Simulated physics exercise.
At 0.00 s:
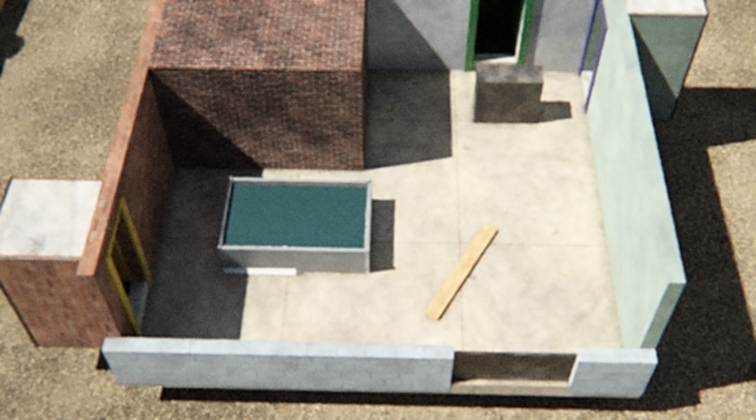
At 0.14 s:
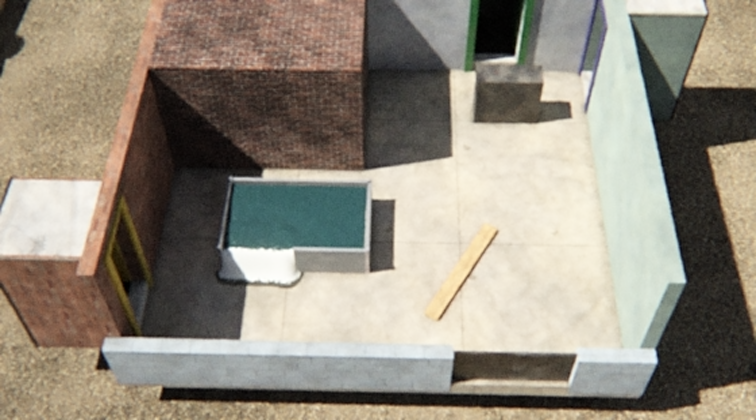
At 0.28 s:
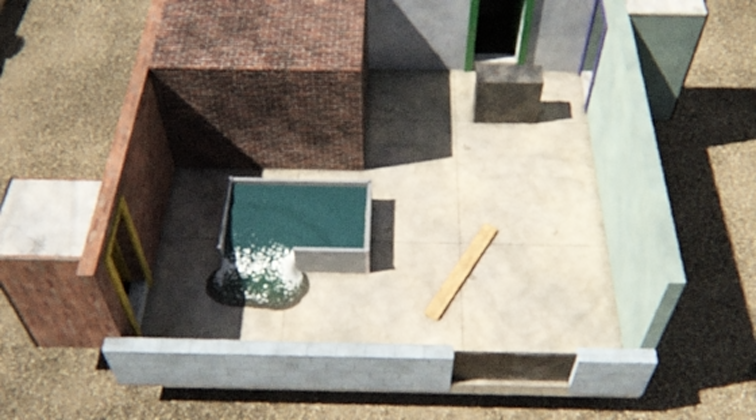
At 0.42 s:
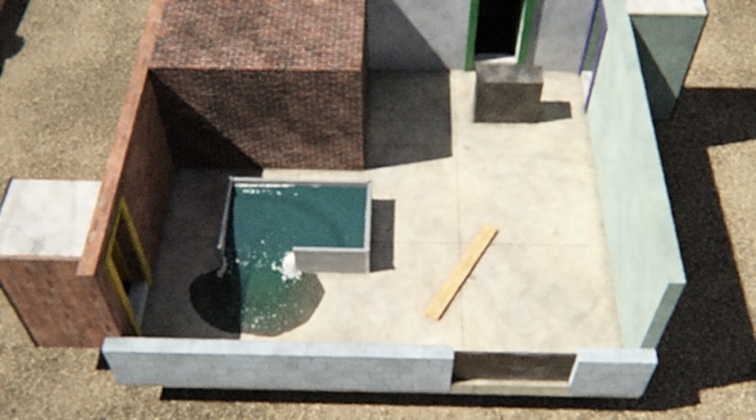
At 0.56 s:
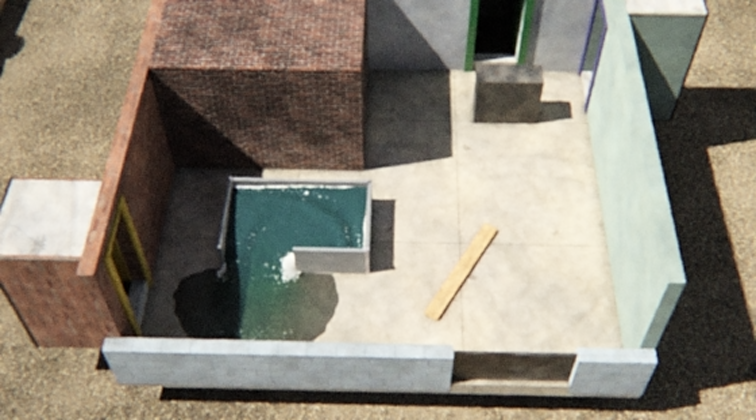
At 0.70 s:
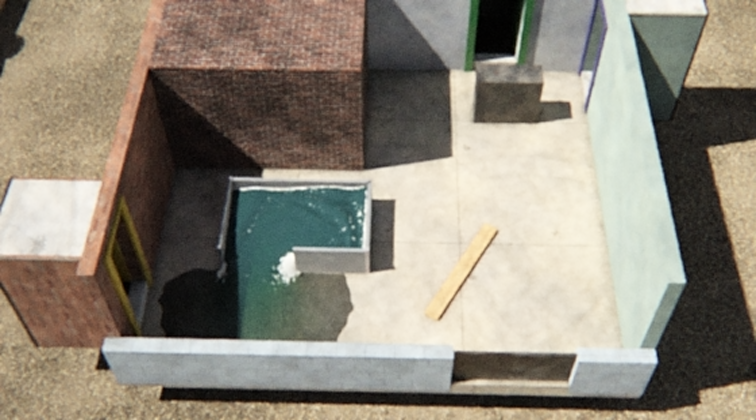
Water bursting through the broken front wall of a tank in a walled yard, foaming and spreading across the pale floor.
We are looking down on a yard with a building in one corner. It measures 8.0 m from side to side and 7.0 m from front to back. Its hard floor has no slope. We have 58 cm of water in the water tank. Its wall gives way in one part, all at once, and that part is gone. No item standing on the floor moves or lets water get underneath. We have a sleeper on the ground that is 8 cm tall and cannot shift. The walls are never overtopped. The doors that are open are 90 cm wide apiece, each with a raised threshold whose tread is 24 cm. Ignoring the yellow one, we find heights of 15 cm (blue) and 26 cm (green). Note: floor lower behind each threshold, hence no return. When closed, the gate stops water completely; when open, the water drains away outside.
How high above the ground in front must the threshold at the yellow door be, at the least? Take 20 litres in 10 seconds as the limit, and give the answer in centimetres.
About 19 cm.
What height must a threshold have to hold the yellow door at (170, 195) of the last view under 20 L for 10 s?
It needs roughly 12.0 cm.
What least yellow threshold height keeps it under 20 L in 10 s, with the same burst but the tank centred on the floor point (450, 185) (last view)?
I'd put it at close to 15 cm.
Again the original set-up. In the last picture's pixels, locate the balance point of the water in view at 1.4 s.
It lies near (277, 271) in the last picture.
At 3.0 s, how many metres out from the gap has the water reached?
Near 5.6 m, more or less.
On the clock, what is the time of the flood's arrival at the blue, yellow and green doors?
It gets to blue at 8.5 s, to yellow at 0.9 s, and to green at 9.0 s.
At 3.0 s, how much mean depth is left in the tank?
It averages roughly 22 centimetres.
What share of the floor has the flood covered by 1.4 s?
Near 15 per cent is wet.
After 1.4 s water covers 15 % of the floor, deepest (41 cm) near (134, 363); 5 cm at the yellow door, 0 litres in over its 27 cm threshold.
After 3.0 s water covers 35 % of the floor, deepest (28 cm) near (245, 356); 23 cm at the yellow door, 1 litre in over its 27 cm threshold.
After 10.0 s water covers 85 % of the floor, deepest (11 cm) near (582, 162); 8 cm at the yellow door, 1 litre in over its 27 cm threshold.
At the yellow door as built, the water arrived by 1.0 s and peaked near 23 cm at 3.0 s.
Run again over the same 10 s with other heights there, 30 litres in over 17 cm, 5 litres over 23.5 cm. The limit of 20 litres is kept from about 19 cm up.
